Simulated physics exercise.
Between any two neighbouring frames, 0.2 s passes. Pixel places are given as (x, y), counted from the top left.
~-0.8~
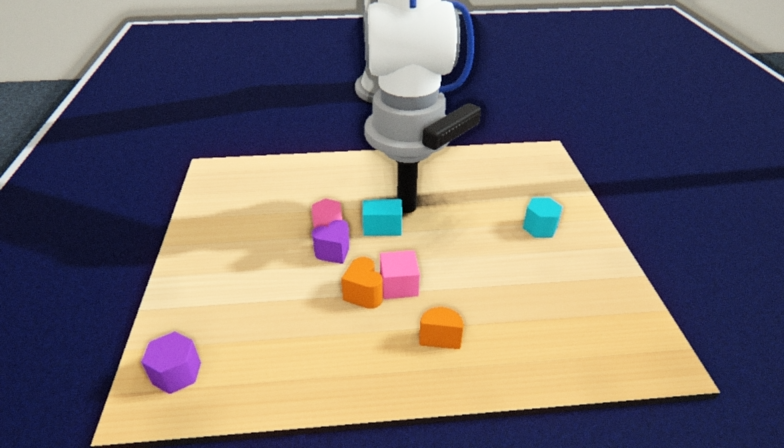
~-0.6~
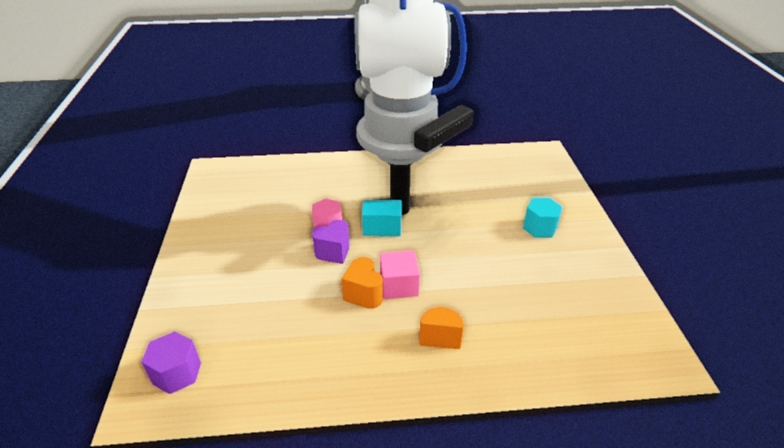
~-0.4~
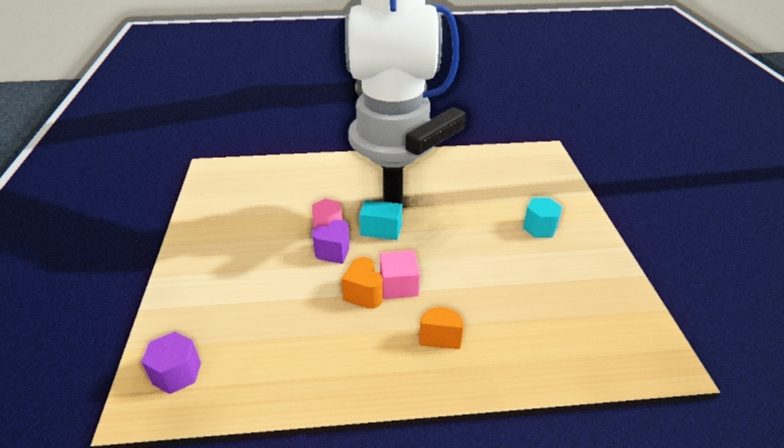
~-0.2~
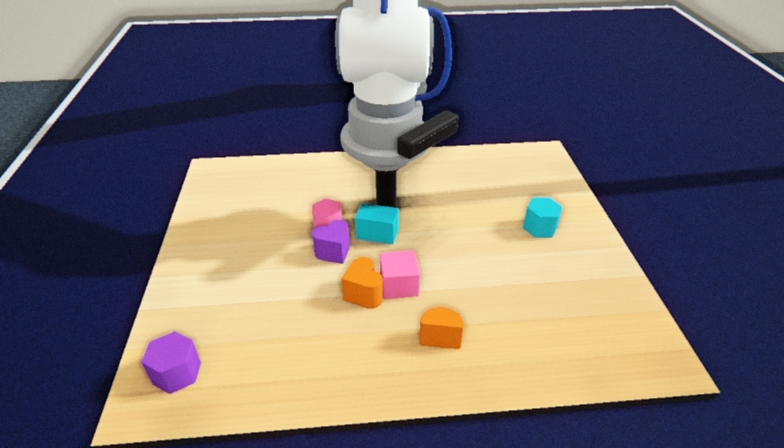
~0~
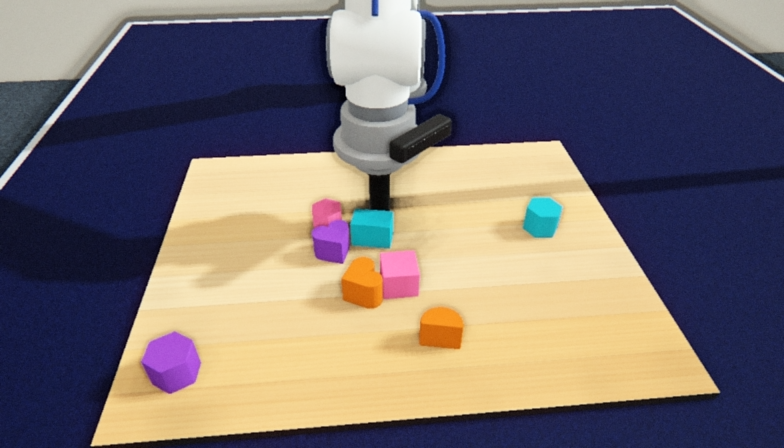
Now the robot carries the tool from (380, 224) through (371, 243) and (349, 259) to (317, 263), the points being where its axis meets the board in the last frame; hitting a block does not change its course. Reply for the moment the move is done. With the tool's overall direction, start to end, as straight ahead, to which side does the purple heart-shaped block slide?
Rightward.
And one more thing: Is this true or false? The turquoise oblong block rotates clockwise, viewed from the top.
Verdict: False.
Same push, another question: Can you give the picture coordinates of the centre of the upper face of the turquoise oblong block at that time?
The answer is (354, 254).
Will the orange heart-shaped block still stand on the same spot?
Final answer: No.
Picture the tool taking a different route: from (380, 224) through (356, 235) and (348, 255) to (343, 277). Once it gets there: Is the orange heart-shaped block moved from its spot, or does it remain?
Once the path is done, it remains where it sat before.
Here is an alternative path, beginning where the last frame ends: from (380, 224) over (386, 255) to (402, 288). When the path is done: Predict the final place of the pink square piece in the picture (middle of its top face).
At (411, 288).
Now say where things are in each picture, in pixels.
The first picture shows tip of the tool at (407, 208), middles of tops, pink hexagonal block at (326, 207), purple heart-shaped block at (332, 231), orange heart-shaped block at (363, 272), turquoise oblong block at (382, 207).
The second picture shows tool at (400, 210), nothing pushed.
The third picture shows tool at (393, 213), turquoise oblong block at (381, 209).
The fourth picture shows tool at (386, 216), turquoise oblong block at (377, 213).
The fifth picture shows tool at (380, 220), pink hexagonal block at (326, 207), purple heart-shaped block at (332, 231), orange heart-shaped block at (363, 272), turquoise oblong block at (372, 217).
The first path, step by step. One third of the way, tool at (370, 239); purple heart-shaped block at (330, 232); turquoise oblong block at (363, 238).
Two thirds of the way, tool at (347, 254); purple heart-shaped block at (322, 232); orange heart-shaped block at (362, 279); turquoise oblong block at (354, 253), turned 20° anticlockwise.
At the end, tool at (316, 259); pink hexagonal block unmoved; purple heart-shaped block at (297, 230), turned 40° clockwise; orange heart-shaped block at (362, 279); turquoise oblong block at (354, 254), turned 25° anticlockwise.
